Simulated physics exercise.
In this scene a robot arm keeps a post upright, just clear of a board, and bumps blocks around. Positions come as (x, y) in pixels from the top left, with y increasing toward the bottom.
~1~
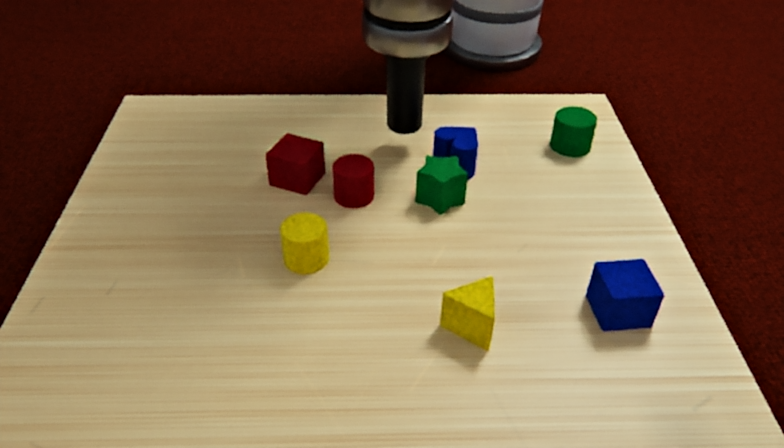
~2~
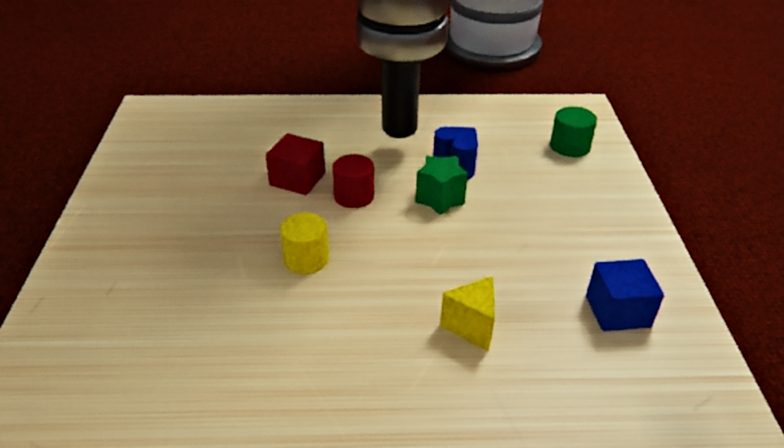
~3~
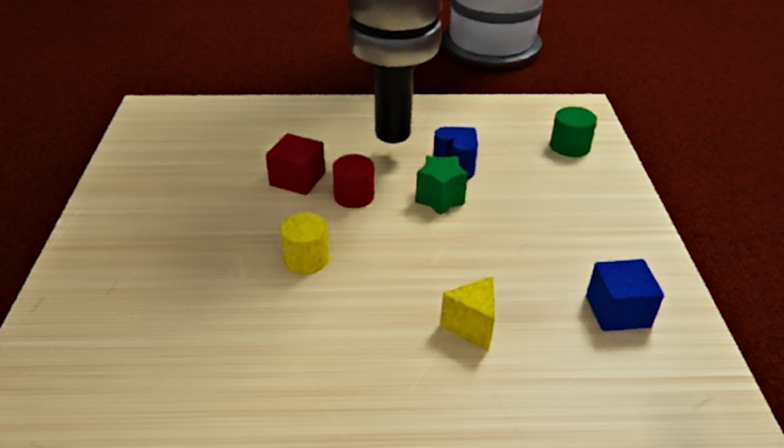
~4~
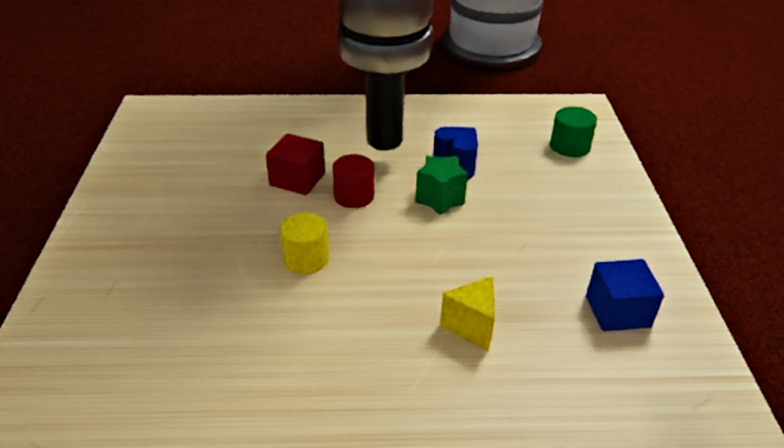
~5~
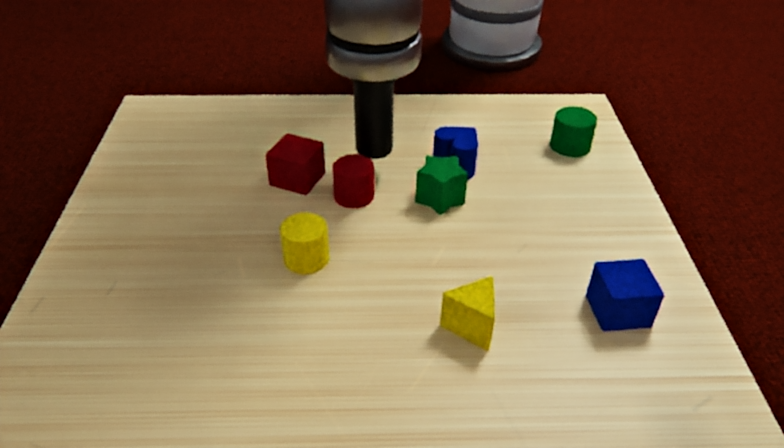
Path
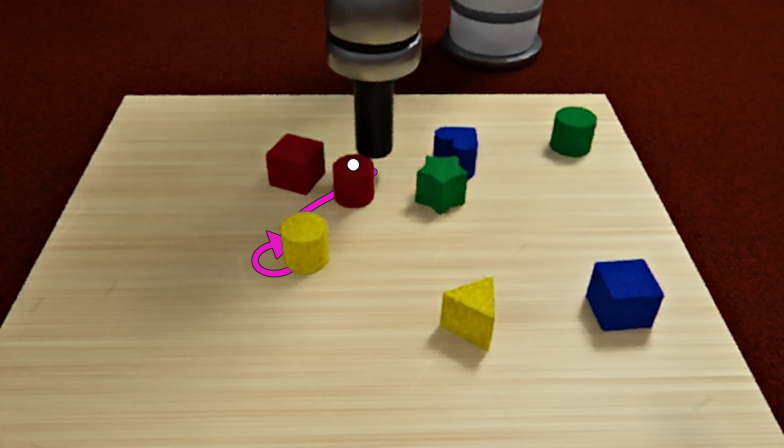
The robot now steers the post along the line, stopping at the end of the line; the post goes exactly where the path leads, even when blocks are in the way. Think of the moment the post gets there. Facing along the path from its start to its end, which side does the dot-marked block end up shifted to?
Shifted left.
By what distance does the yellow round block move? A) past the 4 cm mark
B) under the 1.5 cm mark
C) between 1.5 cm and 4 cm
It's C.
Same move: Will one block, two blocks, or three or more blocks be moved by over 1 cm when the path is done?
I'm going with two.
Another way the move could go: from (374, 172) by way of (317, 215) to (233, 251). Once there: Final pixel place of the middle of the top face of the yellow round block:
The middle of its upper face will lie at (300, 257).
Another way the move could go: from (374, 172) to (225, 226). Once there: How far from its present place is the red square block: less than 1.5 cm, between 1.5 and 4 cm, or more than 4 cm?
It falls in the 1.5 to 4 cm band.
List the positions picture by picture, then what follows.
In the first picture, post's lower end (404, 126); red square block (295, 148); yellow round block (304, 226); red round block (353, 165).
In the second picture, post (400, 130); blocks still.
In the third picture, post (393, 135); blocks still.
In the fourth picture, post (385, 142); blocks still.
In the fifth picture, post (374, 150); red square block (295, 148); yellow round block (304, 226); red round block (353, 165).
Drawn move, from (374, 172) through (334, 194) and (295, 220) to (277, 258); the dot is on the red round block.
On the path given first. One third of the way, post (332, 173); red round block (329, 189).
Two thirds of the way, post (291, 200); yellow round block (305, 240); red round block (317, 210).
At the end, post (274, 236); red square block still; yellow round block (314, 256); red round block (319, 224).
